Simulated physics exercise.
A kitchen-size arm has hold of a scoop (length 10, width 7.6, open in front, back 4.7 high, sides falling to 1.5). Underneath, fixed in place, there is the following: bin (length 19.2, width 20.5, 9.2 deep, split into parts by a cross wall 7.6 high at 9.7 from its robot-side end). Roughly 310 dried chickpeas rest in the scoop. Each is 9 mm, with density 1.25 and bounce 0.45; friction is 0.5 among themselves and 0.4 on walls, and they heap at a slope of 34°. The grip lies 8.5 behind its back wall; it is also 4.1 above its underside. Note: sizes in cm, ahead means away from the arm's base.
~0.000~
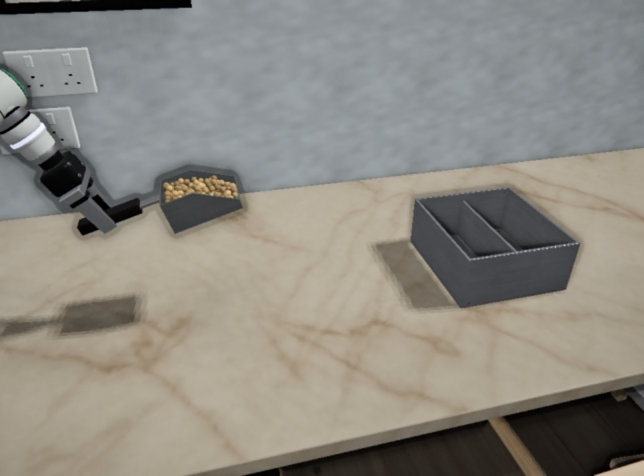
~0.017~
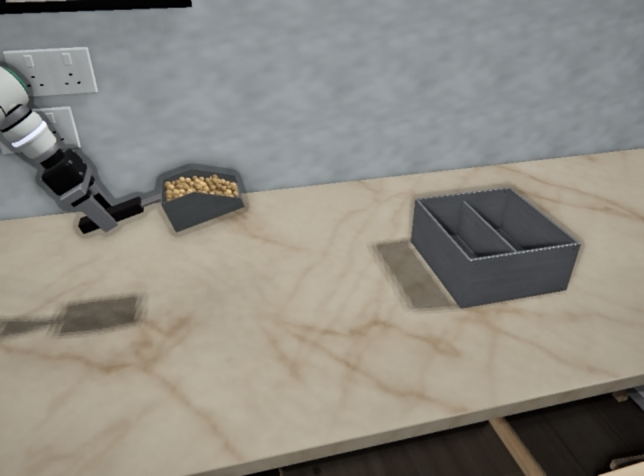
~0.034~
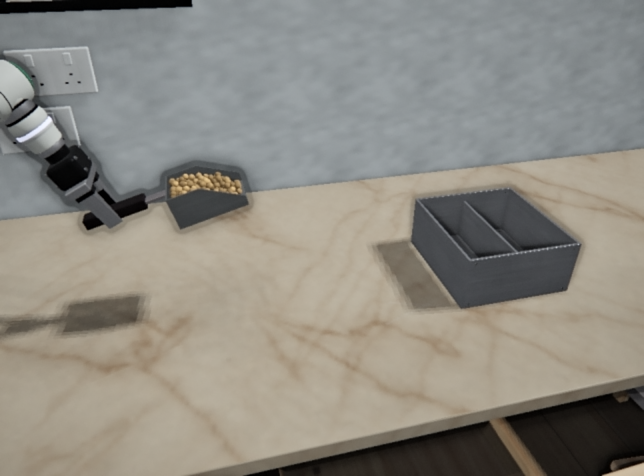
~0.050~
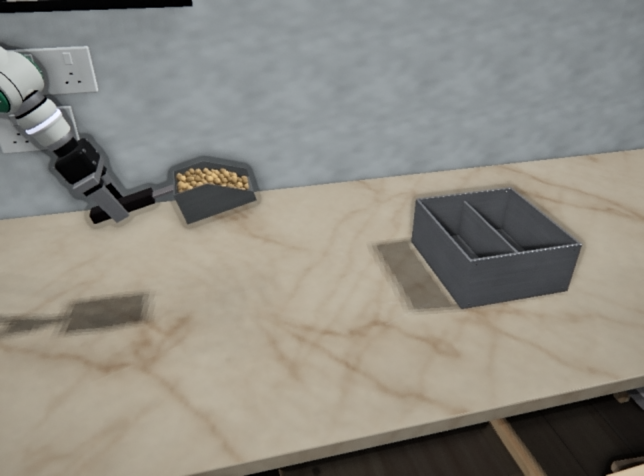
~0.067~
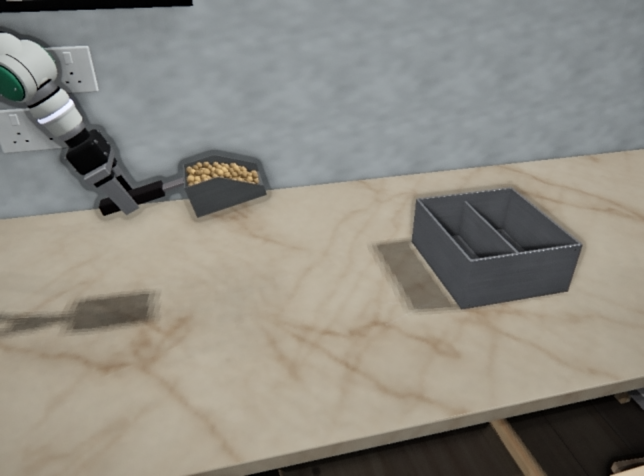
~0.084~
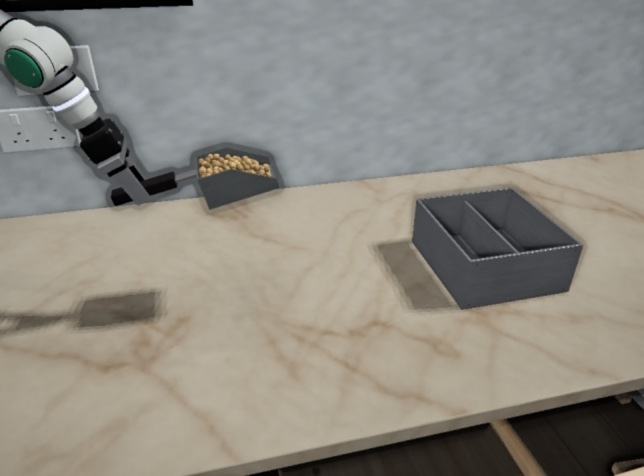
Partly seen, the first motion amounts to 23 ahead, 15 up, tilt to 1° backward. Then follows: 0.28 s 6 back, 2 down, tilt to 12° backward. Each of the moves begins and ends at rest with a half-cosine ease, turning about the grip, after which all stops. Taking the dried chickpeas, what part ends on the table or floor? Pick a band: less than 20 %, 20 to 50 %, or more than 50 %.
The band is less than 20 %.
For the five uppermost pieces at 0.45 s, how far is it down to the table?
Estimated height above table: About 26 centimetres.
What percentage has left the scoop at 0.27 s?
Around 35 percent at that moment.
By 0.27 s, tilted 1° backward, highest piece 34 above the table; 195 on the scoop, 112 in flight or on a rim.
By 0.45 s, tilted 9° backward, highest piece 26 above the table; 83 in the far-side part, 12 in the robot-side part, 212 in flight or on a rim.
By 0.74 s, tilted 12° backward, highest piece 7 above the table; 232 in the far-side part, 62 in the robot-side part, 8 on the table or floor, 5 in flight or on a rim.
By 1.79 s, tilted 12° backward, highest piece 3 above the table; 232 in the far-side part, 62 in the robot-side part, 13 on the table or floor.
Final count, 232 in the far-side part, 62 in the robot-side part, 13 on the table or floor. That is 4 % on the table or floor.
